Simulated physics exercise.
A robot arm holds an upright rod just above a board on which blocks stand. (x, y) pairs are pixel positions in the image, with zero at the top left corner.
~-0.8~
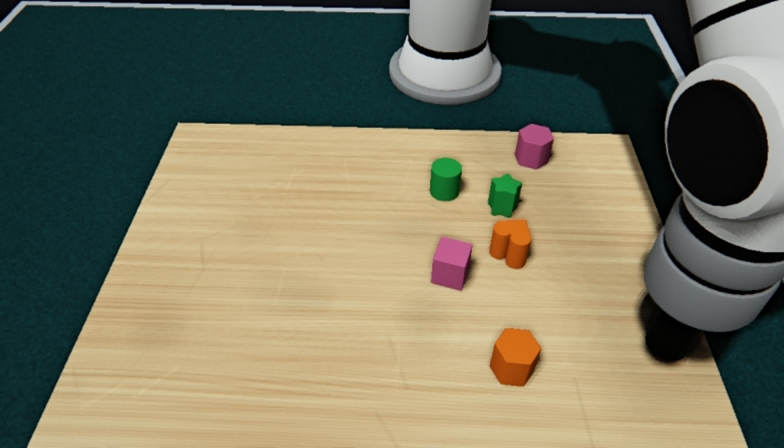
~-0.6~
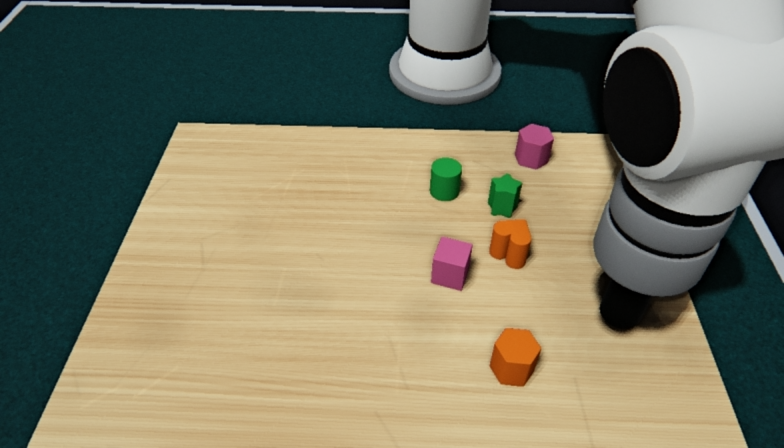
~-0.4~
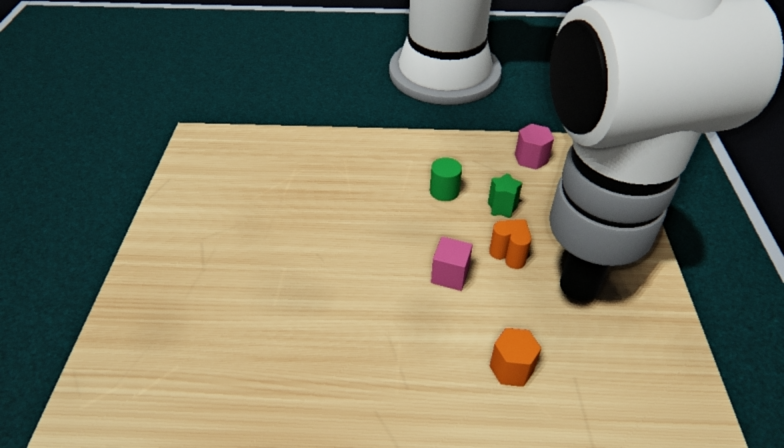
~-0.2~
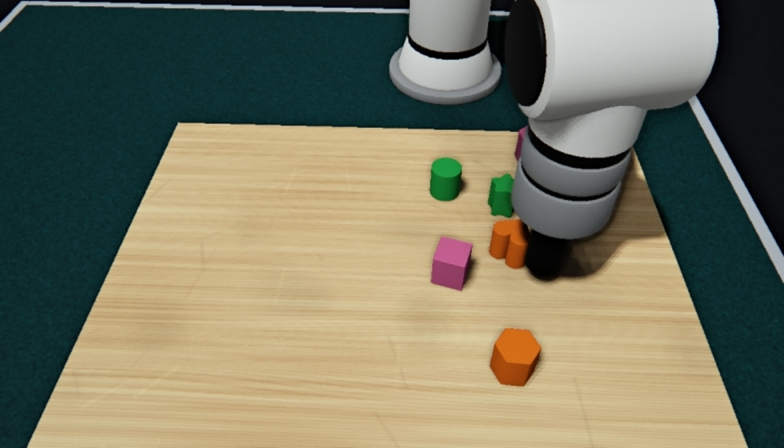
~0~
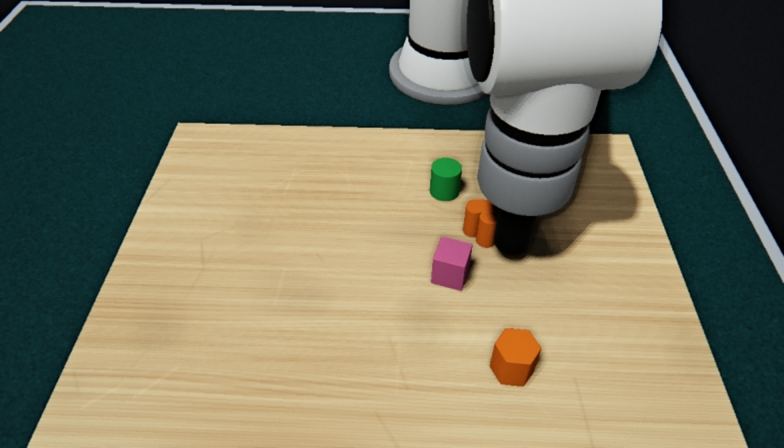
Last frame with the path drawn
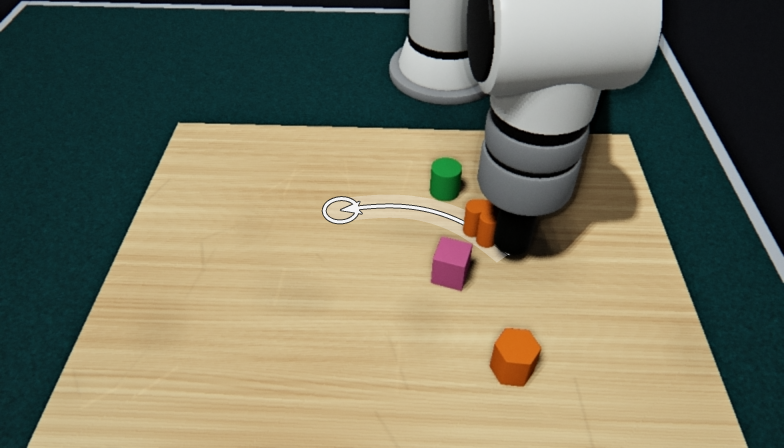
A robot arm moves left over the board and pushes the orange heart up and left.
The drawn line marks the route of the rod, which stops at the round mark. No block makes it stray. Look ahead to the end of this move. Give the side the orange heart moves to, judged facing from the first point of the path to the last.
The right-hand side.
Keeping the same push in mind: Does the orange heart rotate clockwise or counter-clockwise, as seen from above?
Watching from overhead, you'd notice the orange heart rotating clockwise.
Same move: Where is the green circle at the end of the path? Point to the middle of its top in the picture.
Located at (437, 149).
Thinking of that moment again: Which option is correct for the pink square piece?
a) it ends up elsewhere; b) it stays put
The answer is b.
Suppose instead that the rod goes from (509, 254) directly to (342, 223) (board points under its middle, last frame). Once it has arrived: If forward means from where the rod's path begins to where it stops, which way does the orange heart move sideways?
It slides rightward.
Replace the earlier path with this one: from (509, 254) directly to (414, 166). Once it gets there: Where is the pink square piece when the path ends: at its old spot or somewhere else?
Its place stays the same.
The drawn path runs from (509, 254) by way of (459, 221) and (401, 206) to (341, 210).
What follows on the original path. One third of the way, rod at (460, 209); green circle at (439, 156); orange heart at (441, 176), turned 20° clockwise.
Two thirds of the way, rod at (401, 195); green circle at (437, 149); orange heart at (411, 162), turned 95° clockwise.
At the end, rod at (340, 198); green circle at (437, 149); pink square piece not moved; orange heart at (411, 162), turned 95° clockwise; green star-shaped block not moved.
